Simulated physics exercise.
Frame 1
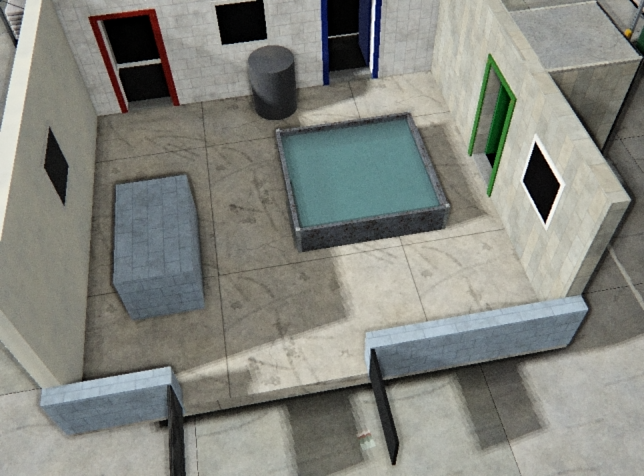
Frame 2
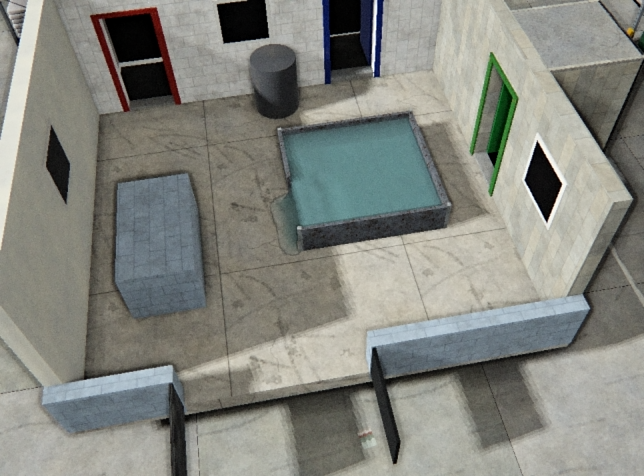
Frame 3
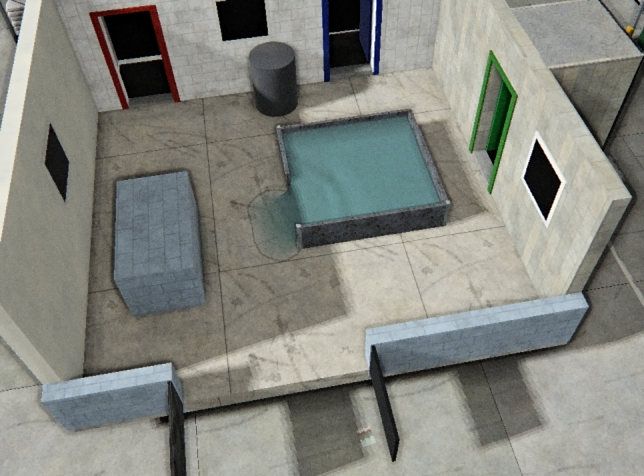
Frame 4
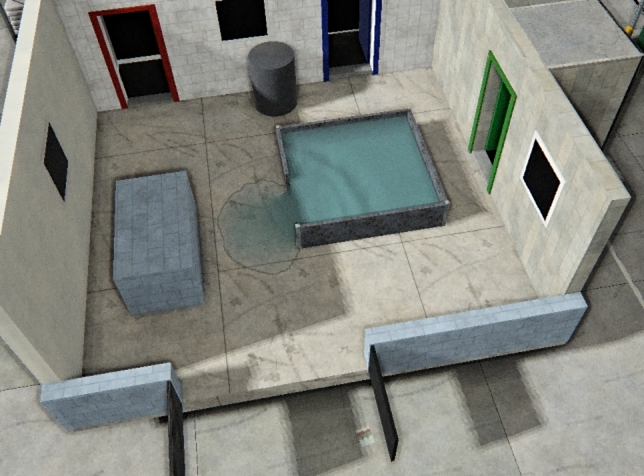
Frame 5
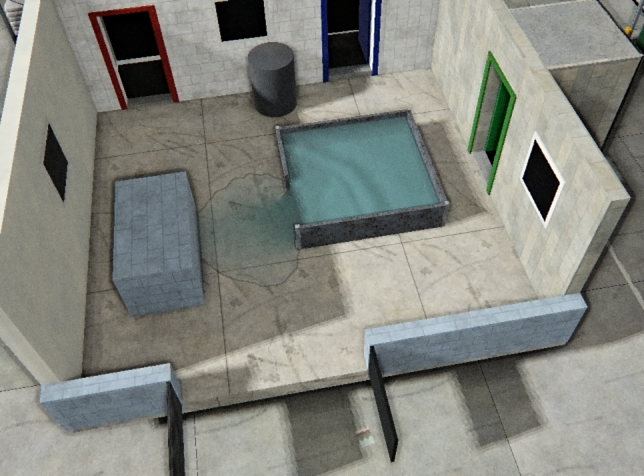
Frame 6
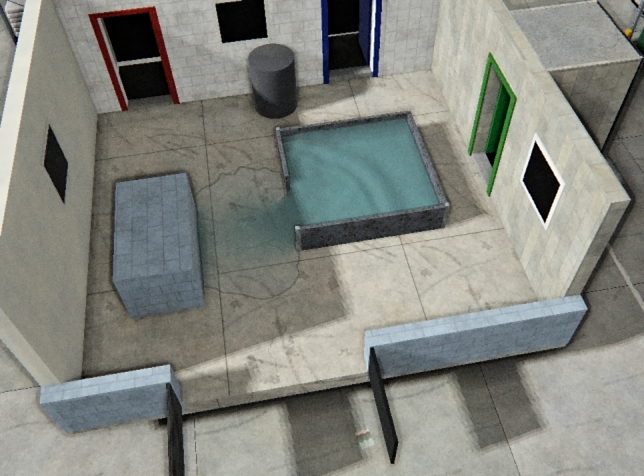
Water pours from a gap in the left side of a low, square tank in a walled room and spreads across the floor toward the left, its thin front widening toward the grey block while ripples cross the tank.
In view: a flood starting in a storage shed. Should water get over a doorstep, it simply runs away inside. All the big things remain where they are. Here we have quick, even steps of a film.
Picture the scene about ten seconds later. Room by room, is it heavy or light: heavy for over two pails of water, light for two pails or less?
My prediction: The green door keeps to the limit, the red door goes over the limit, the blue door keeps to the limit.
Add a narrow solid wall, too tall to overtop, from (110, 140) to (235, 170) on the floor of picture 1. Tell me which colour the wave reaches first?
The first is the red one.
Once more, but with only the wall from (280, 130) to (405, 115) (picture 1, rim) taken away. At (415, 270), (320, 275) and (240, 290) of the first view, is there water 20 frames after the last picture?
In turn: Untouched, untouched, untouched.
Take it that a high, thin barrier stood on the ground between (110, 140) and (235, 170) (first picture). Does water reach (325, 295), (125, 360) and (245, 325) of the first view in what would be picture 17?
Listed order: Spared, spared, swamped.
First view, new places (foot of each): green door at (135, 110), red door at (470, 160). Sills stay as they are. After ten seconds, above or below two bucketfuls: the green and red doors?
Note: Green door breaks the limit; red door keeps within limits.
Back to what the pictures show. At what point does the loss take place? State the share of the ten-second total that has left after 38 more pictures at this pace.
It should be close to 65 percent by then.
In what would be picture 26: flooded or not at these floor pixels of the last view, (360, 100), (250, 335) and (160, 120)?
Taking them as listed, they are spared, waterlogged and waterlogged.
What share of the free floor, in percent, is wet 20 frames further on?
About 45 per cent.
A moment on, water covers 15 % of the floor; the green door not reached, the red door not reached, the blue door not reached.
Next, water covers 25 % of the floor; the green door not reached, the red door not reached, the blue door not reached.
Then, water covers 45 % of the floor; the green door not reached, the red door under two buckets in, the blue door not reached.
Later, water covers 55 % of the floor; the green door not reached, the red door over two buckets in, the blue door not reached.
In the end, water covers 70 % of the floor; the green door not reached, the red door over two buckets in, the blue door wet at the sill, nothing in.
